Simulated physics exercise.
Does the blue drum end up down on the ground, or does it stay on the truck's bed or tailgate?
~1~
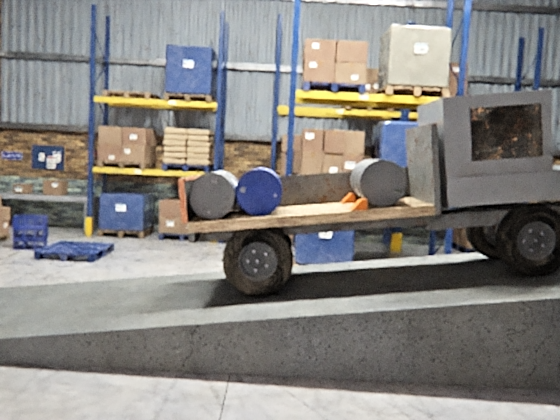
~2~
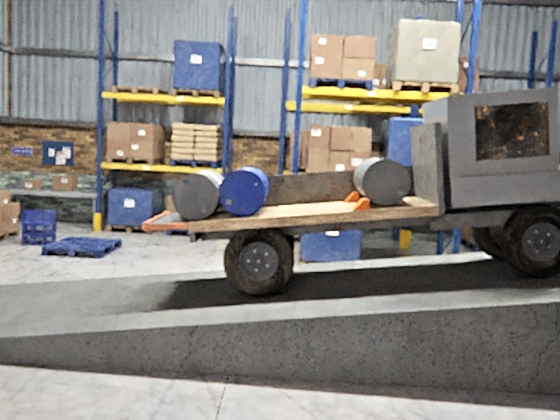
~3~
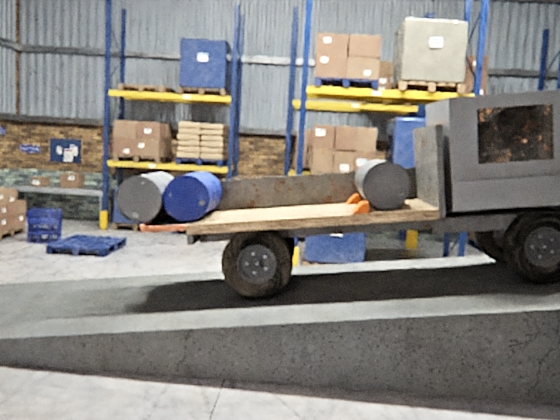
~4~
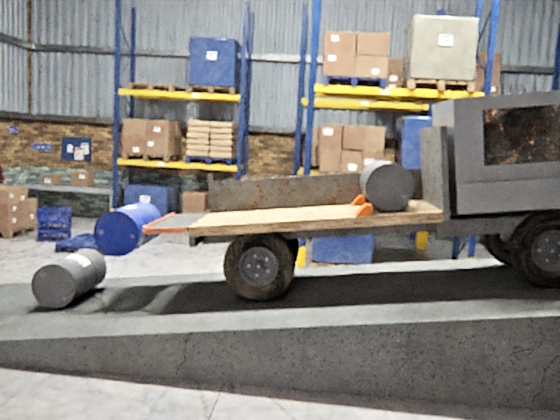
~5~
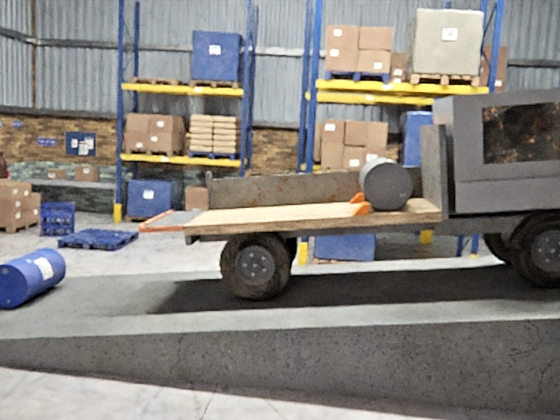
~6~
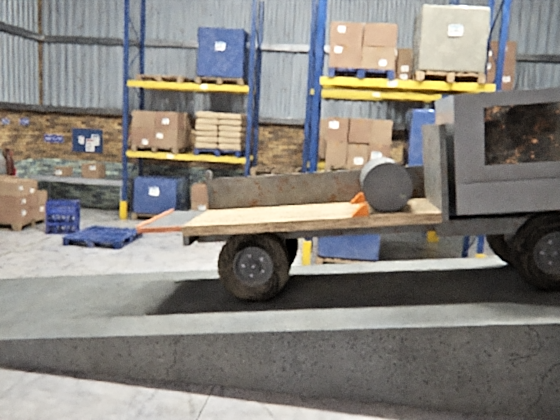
It ends up down on the ground. It rolls left off the lowered tailgate and on down the slope, out of view.
